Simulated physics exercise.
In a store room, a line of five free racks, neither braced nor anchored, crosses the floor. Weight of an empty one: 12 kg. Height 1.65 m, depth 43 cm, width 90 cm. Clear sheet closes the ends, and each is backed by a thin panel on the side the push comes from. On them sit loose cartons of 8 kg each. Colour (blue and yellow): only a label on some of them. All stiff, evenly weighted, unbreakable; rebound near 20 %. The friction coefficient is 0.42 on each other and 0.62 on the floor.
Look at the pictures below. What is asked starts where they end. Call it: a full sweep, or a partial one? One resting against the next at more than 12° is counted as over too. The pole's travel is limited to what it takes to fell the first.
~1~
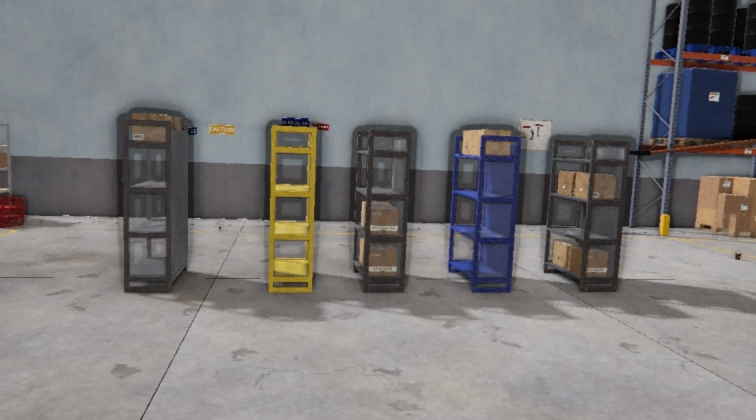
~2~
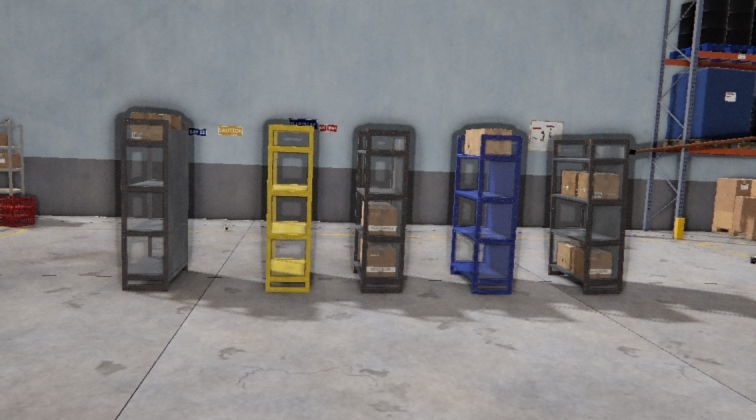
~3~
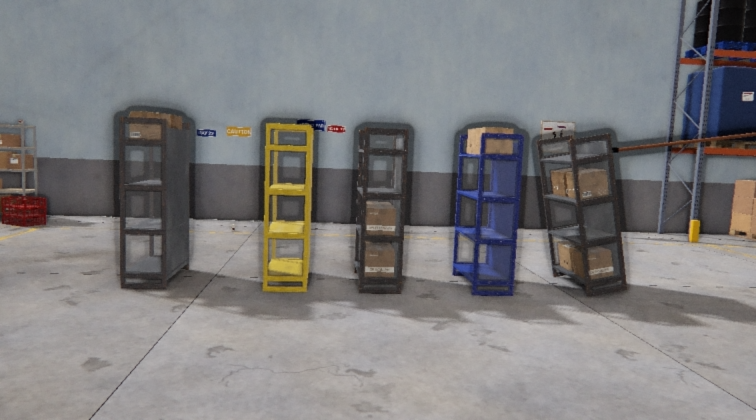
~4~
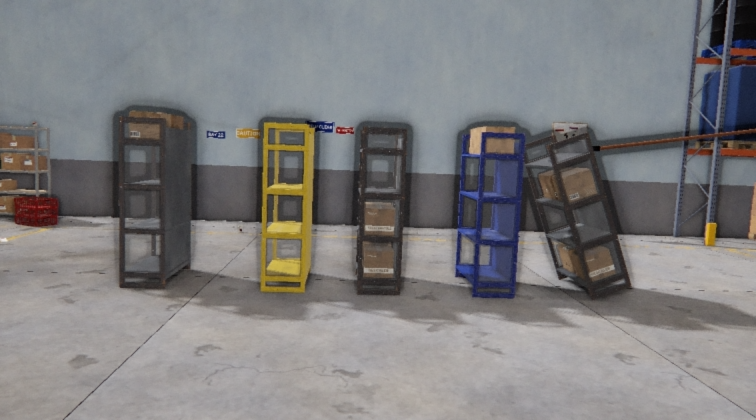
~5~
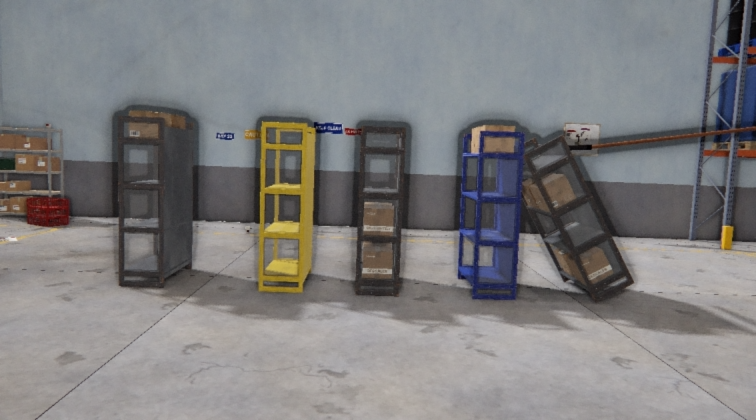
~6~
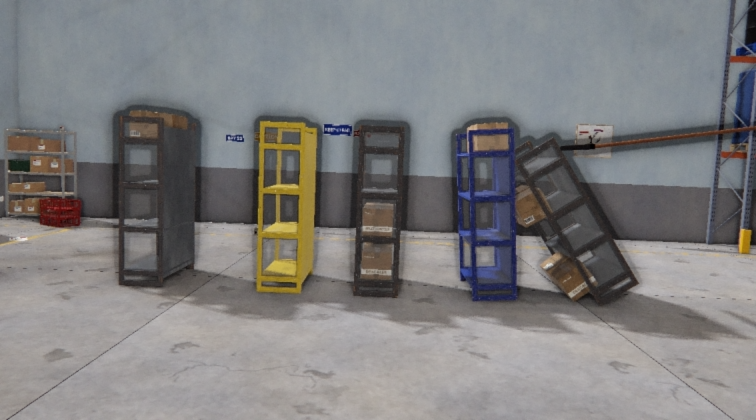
A full sweep.
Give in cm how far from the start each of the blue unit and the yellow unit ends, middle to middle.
The blue one ends 90 cm from its start and the yellow one 110 cm.
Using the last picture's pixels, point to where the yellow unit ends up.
Around (192, 235).
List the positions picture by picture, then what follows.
In the first frame (pixels give the middle of a visible side; the camera moves round a little), pole end (649, 153) 18 cm from the first unit; blue unit (497, 216); yellow unit (292, 211); none of the others has stirred.
Pole end (634, 152) pushing; blue unit (497, 216), in the second frame.
Pole end (617, 150) pushing; blue unit (498, 216); none of the others has stirred, in the third frame.
Pole end (598, 149) pushing; blue unit (499, 217); none of the others has stirred, in the fourth frame.
Pole end (590, 147) stopped; blue unit (498, 217); none of the others has stirred, in the fifth frame.
Pole end (593, 147) stopped; blue unit (493, 216) 5° from how it stood; yellow unit (281, 209); one has shifted, in the sixth frame.
Then, 0.47 s past the last view, 2 cartons spilt or dropped; 1 of the 4 other units over; blue unit 20° from how it stood.
Then, 1.11 s past the last view, 4 cartons spilt or dropped; 3 of the 4 other units over; blue unit 51° from how it stood; yellow unit 14° from how it stood.
Then, 1.85 s past the last view, 6 cartons spilt or dropped; 4 of the 4 other units over; blue unit 64° from how it stood; yellow unit 54° from how it stood.
Then, 2.51 s past the last view, 8 cartons spilt or dropped; 4 of the 4 other units over; yellow unit 72° from how it stood; blue unit 64° from how it stood.
In the end, 8 cartons spilt or dropped; 4 of the 4 other units over; yellow unit 72° from how it stood; blue unit 64° from how it stood. Not one is left standing. From the last view, middles, yellow unit near (192, 235), blue unit near (406, 235).
